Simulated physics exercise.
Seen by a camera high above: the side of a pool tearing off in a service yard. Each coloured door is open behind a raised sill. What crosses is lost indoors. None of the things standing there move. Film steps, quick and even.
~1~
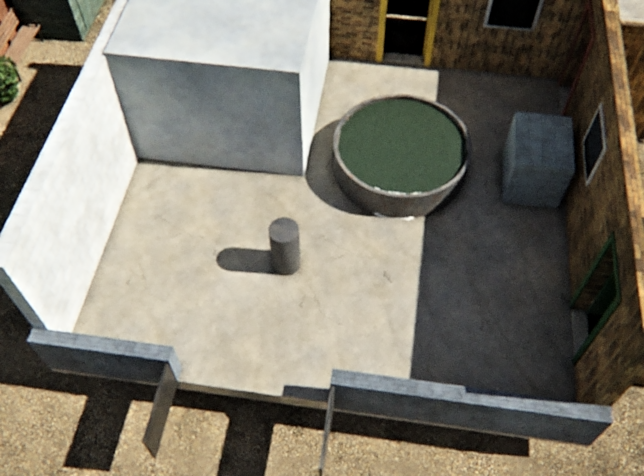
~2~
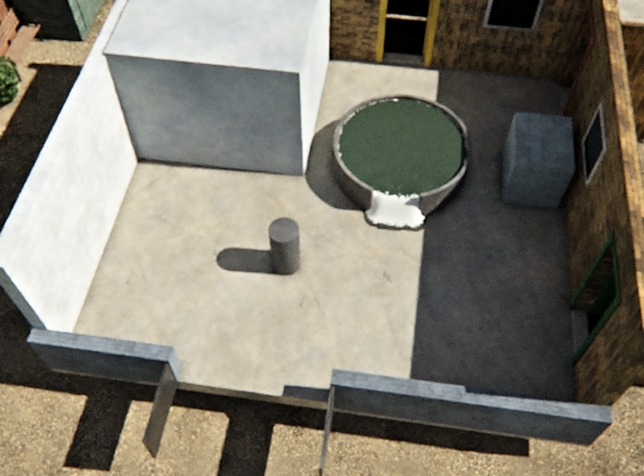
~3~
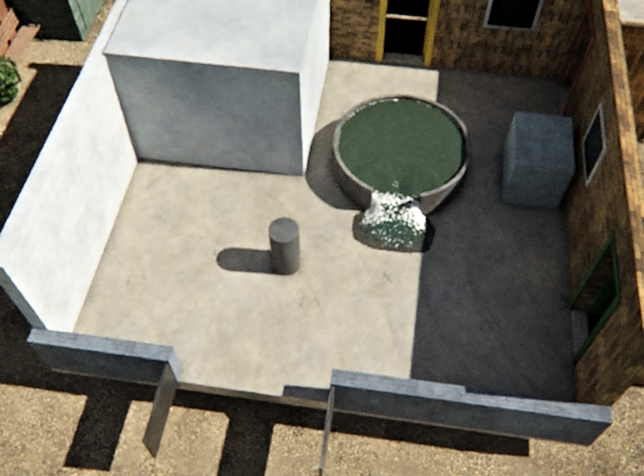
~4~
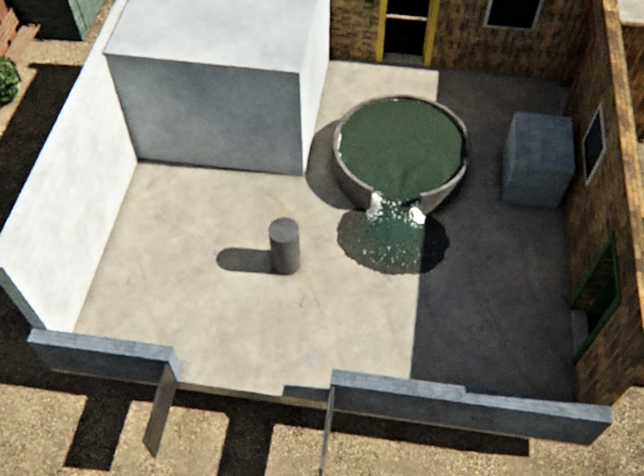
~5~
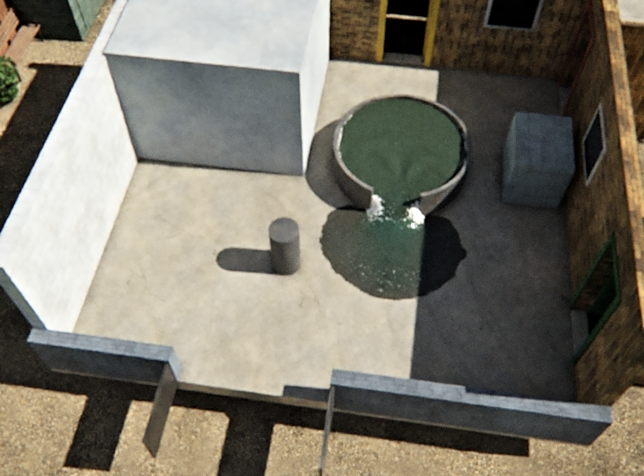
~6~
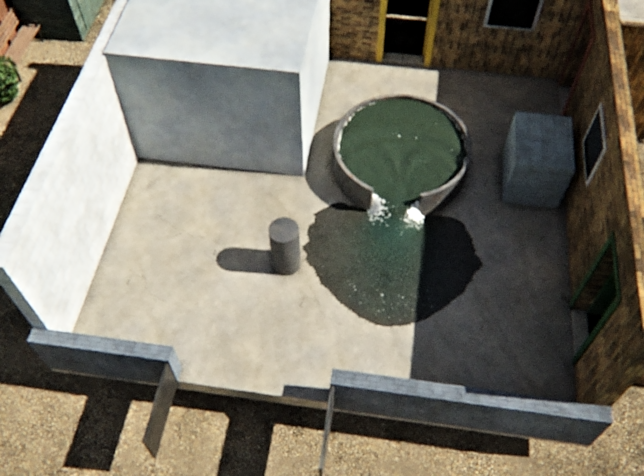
A walled service yard lies half in sun, seen from high above by a still camera. A round tank of dark green water stands between a big pale block on the left and a blue-grey box on the right, with a short grey post, a yellow-framed doorway behind and a green one at right. The tank's near side opens, and white, foaming water pours out, spreading forward in a widening dark fan.
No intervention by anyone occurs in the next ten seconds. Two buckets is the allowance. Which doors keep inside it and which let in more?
Here is how it goes: The yellow door keeps inside it; the red door keeps inside it; the green door lets in more.
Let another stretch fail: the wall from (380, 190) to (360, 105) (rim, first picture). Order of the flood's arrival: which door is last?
I'd say the green-painted one.
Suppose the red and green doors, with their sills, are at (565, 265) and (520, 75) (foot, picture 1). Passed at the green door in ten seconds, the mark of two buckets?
I'd say the green one doesn't reach the mark.
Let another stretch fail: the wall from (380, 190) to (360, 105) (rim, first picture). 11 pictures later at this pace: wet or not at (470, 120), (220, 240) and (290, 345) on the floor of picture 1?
Sequence of results: Missed by the flood, reached by the flood, reached by the flood.
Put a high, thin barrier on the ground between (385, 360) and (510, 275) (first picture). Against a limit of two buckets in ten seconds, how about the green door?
As far as I can tell, the green doesn't reach the mark.
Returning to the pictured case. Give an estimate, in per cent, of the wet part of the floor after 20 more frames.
That works out at 35 %.
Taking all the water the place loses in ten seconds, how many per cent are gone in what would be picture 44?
Roughly 65 %.
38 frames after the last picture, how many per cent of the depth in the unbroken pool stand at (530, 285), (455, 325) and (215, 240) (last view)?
First spot roughly 8 %, second 4 %, third 0 %.
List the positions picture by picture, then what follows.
Still water in the round tank at (402, 146), in the first picture.
Water pours out at (395, 209) and has run to (423, 219), in the second picture.
The front is at (417, 249), out from the gap at (394, 210), in the third picture.
Water pours out at (394, 210) and has run to (426, 265), in the fourth picture.
Water pours out at (395, 209) and has run to (399, 295), in the fifth picture.
The front is at (400, 320), out from the gap at (395, 209), in the sixth picture.
A moment on, water covers 25 % of the floor; the yellow door not reached, the red door not reached, the green door not reached.
Next, water covers 35 % of the floor; the yellow door not reached, the red door not reached, the green door not reached.
Then, water covers 35 % of the floor; the yellow door not reached, the red door not reached, the green door under two buckets in.
Later, water covers 45 % of the floor; the yellow door not reached, the red door not reached, the green door over two buckets in.
In the end, water covers 55 % of the floor; the yellow door not reached, the red door wet at the sill, nothing in, the green door over two buckets in.
